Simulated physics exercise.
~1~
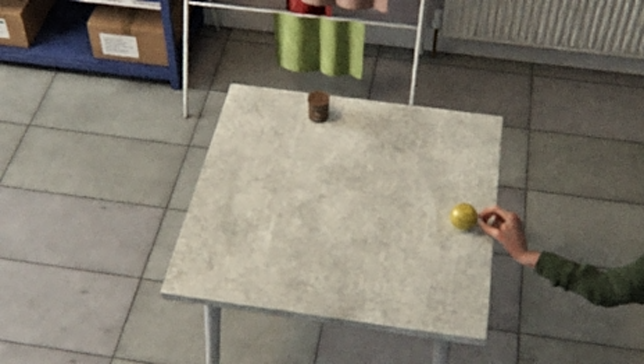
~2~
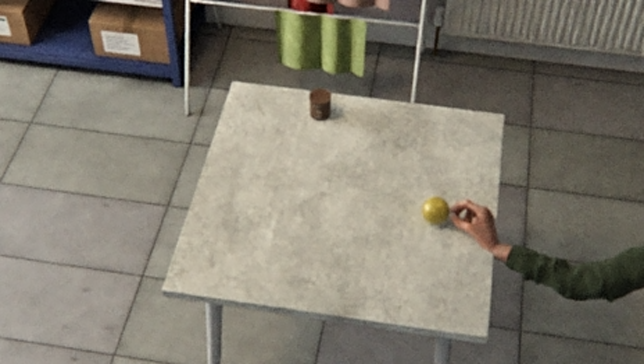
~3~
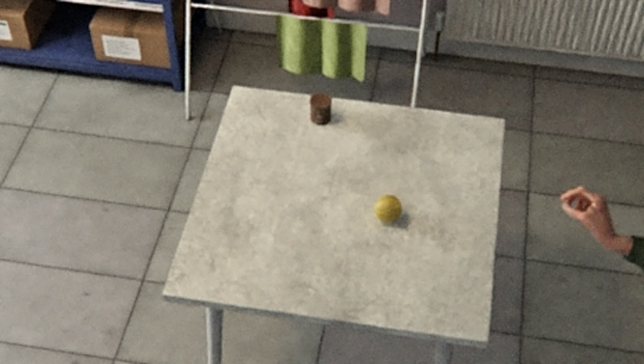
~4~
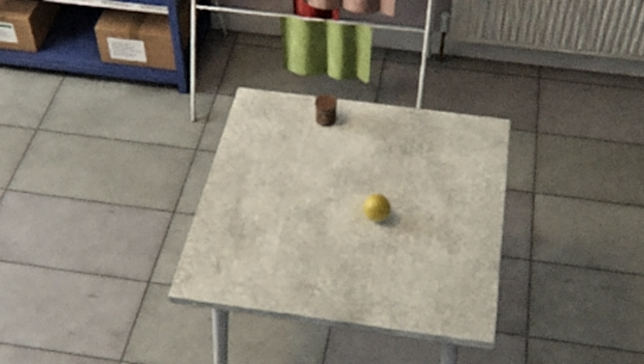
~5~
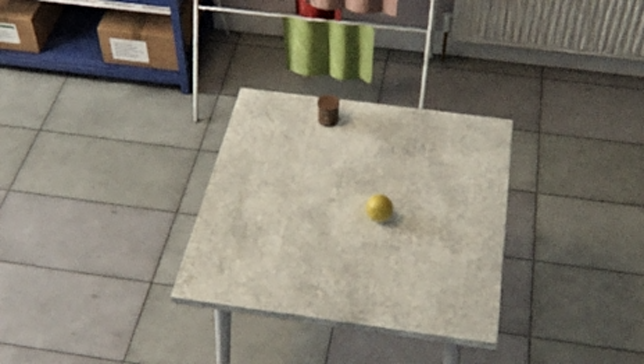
A hand pushes a yellow apple left across the table, withdraws, and the apple stays on top.
